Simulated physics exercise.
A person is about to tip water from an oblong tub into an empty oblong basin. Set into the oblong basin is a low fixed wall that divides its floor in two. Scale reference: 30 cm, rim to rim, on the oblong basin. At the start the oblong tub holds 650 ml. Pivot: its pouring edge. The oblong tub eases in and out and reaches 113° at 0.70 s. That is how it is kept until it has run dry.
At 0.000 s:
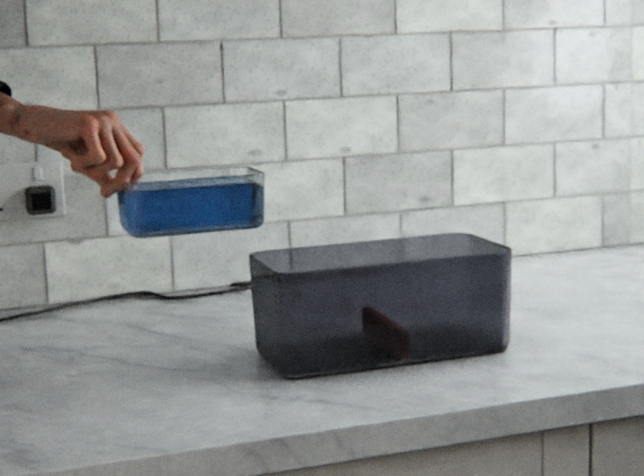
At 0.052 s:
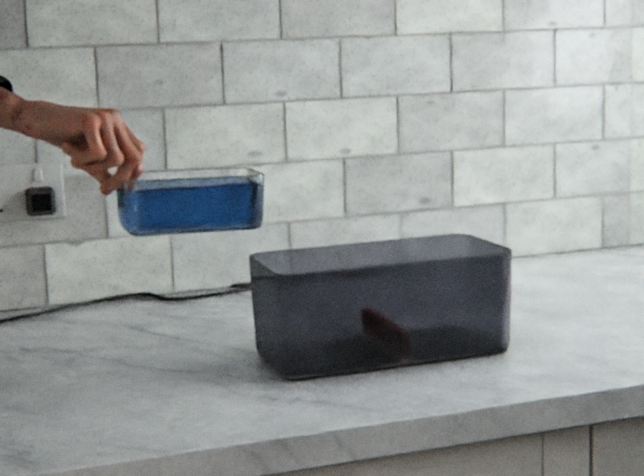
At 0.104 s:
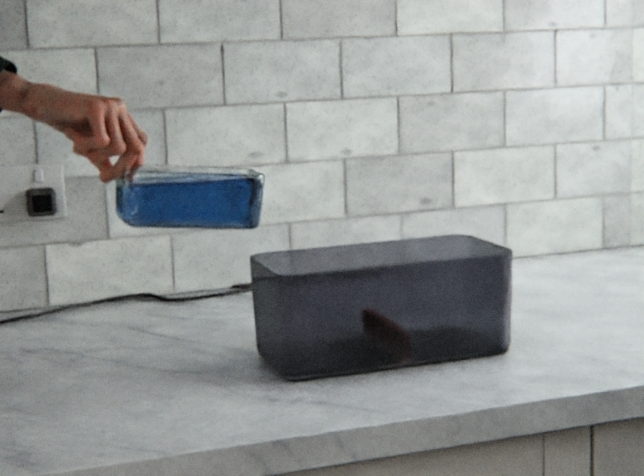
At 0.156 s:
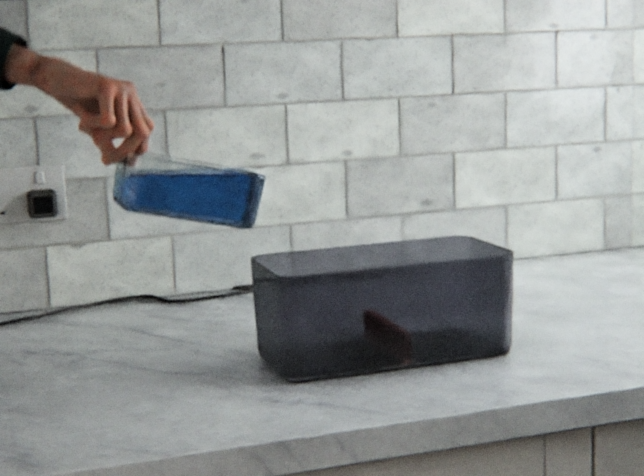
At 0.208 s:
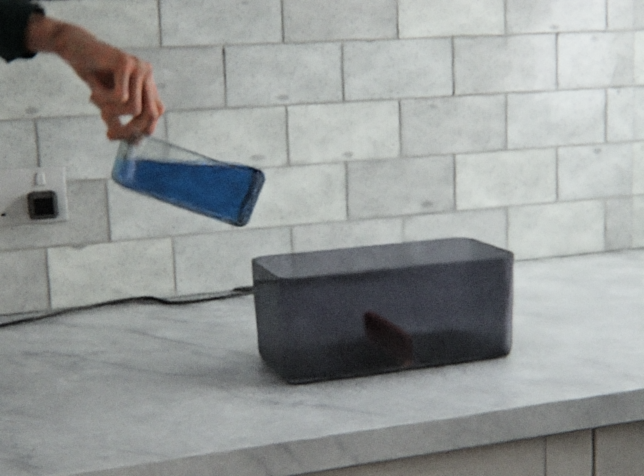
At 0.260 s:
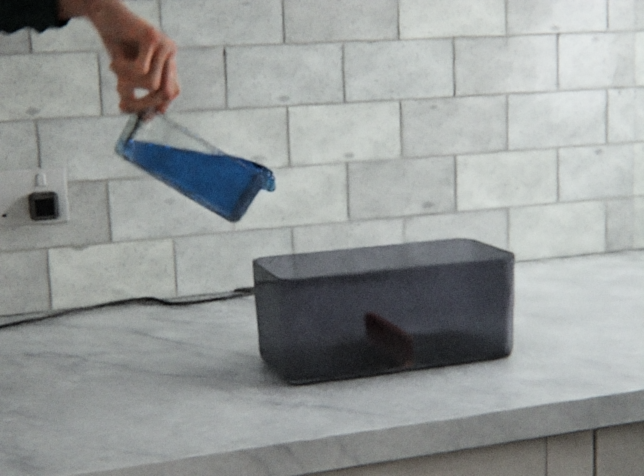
The footage shows a hand holding a clear oblong tub of blue water above and left of a dark, translucent oblong basin on a marble counter, then raising the tub's left end so it tilts steadily down toward the right.
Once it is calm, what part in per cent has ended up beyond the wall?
About 29 per cent ends up there.
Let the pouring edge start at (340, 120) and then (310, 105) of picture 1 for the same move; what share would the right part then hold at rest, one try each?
About 55 %, then about 70 %.
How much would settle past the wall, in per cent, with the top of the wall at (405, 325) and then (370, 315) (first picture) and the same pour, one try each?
Roughly 25 per cent, then 50 per cent.
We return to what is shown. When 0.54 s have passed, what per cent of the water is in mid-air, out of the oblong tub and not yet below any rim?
Share: Roughly 60 per cent.
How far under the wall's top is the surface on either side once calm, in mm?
Near 16 mm for the left and near 28 mm for the right.
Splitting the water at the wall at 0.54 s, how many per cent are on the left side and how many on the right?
Around 26 on the left and around 0 on the right.
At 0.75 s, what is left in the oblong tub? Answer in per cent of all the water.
I'd say some 0 per cent remains.
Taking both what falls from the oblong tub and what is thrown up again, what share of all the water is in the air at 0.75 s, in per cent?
Near 5 in a hundred.
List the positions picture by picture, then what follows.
Tilt 0°; pouring edge (256, 172); surface from (122, 190) to (254, 180); the oblong basin's rim runs from (262, 265) to (489, 242); the wall's top is at (384, 319), in the first frame.
Tilt 2°; pouring edge (256, 173); surface from (122, 189) to (253, 179), in the second frame.
Tilt 6°; pouring edge (257, 174); surface from (122, 184) to (253, 176), in the third frame.
Tilt 13°; pouring edge (257, 176); surface from (121, 175) to (255, 171), in the fourth frame.
Tilt 23°; pouring edge (258, 177); surface from (120, 160) to (255, 170); 3 per cent is over the edge, in the fifth frame.
Tilt 34°; pouring edge (258, 178); surface from (122, 141) to (245, 162); 8 per cent is over the edge, in the sixth frame.
Then, 0.54 s in, the tilt is 99° and 14 per cent is still to pour, 27 is left of the wall and 0 right of it.
Then, 0.75 s in, the tilt is 113° and 0 per cent is still to pour, 70 is left of the wall and 24 right of it.
Then, 0.96 s in, the tilt is 113° and 0 per cent is still to pour, 74 is left of the wall and 22 right of it.
Then, 1.20 s in, the tilt is 113° and 0 per cent is still to pour, 69 is left of the wall and 29 right of it.
Finally, 68 per cent lies left of the wall, 29 right of it and 3 outside.
